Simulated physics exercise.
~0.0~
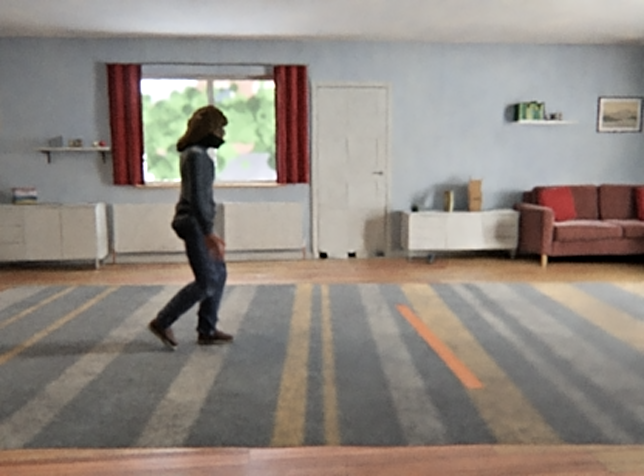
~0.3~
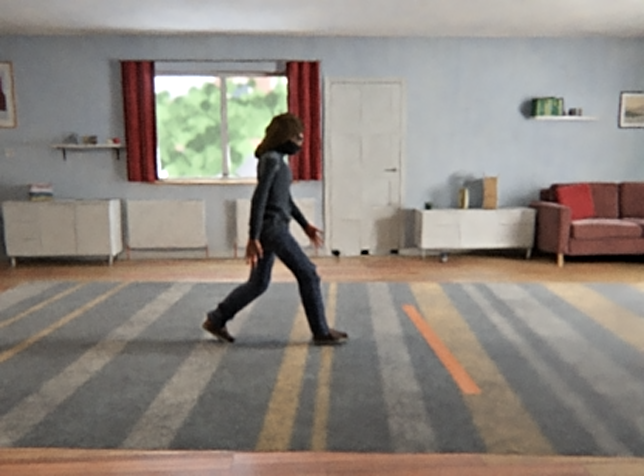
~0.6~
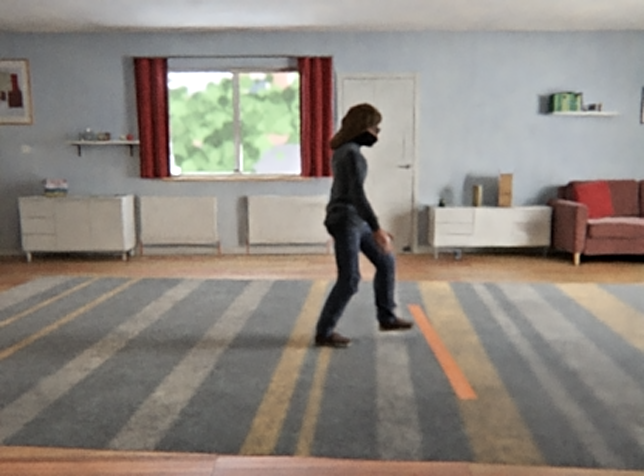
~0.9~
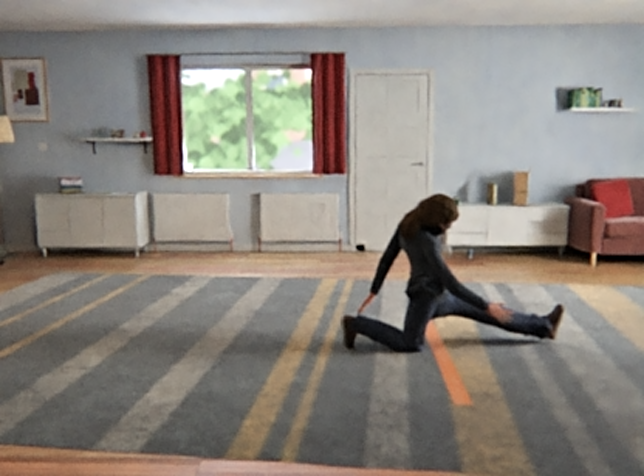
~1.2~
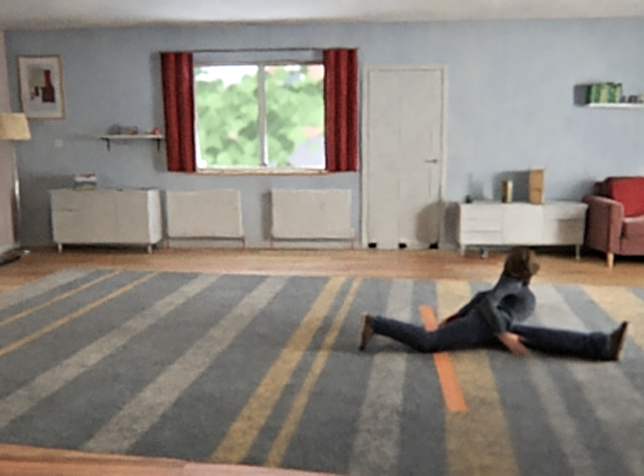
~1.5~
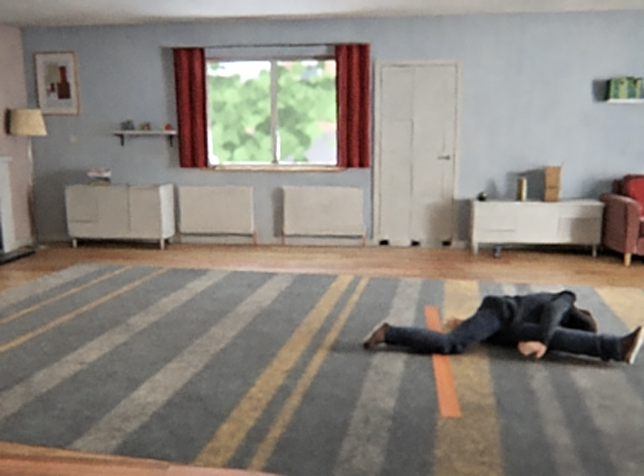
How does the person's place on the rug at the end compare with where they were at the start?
At the start the person is upright on the left part of the rug, well short of the orange tape. By the end they are down low on the right, with the hips and upper body past the tape and one leg trailing back across it.
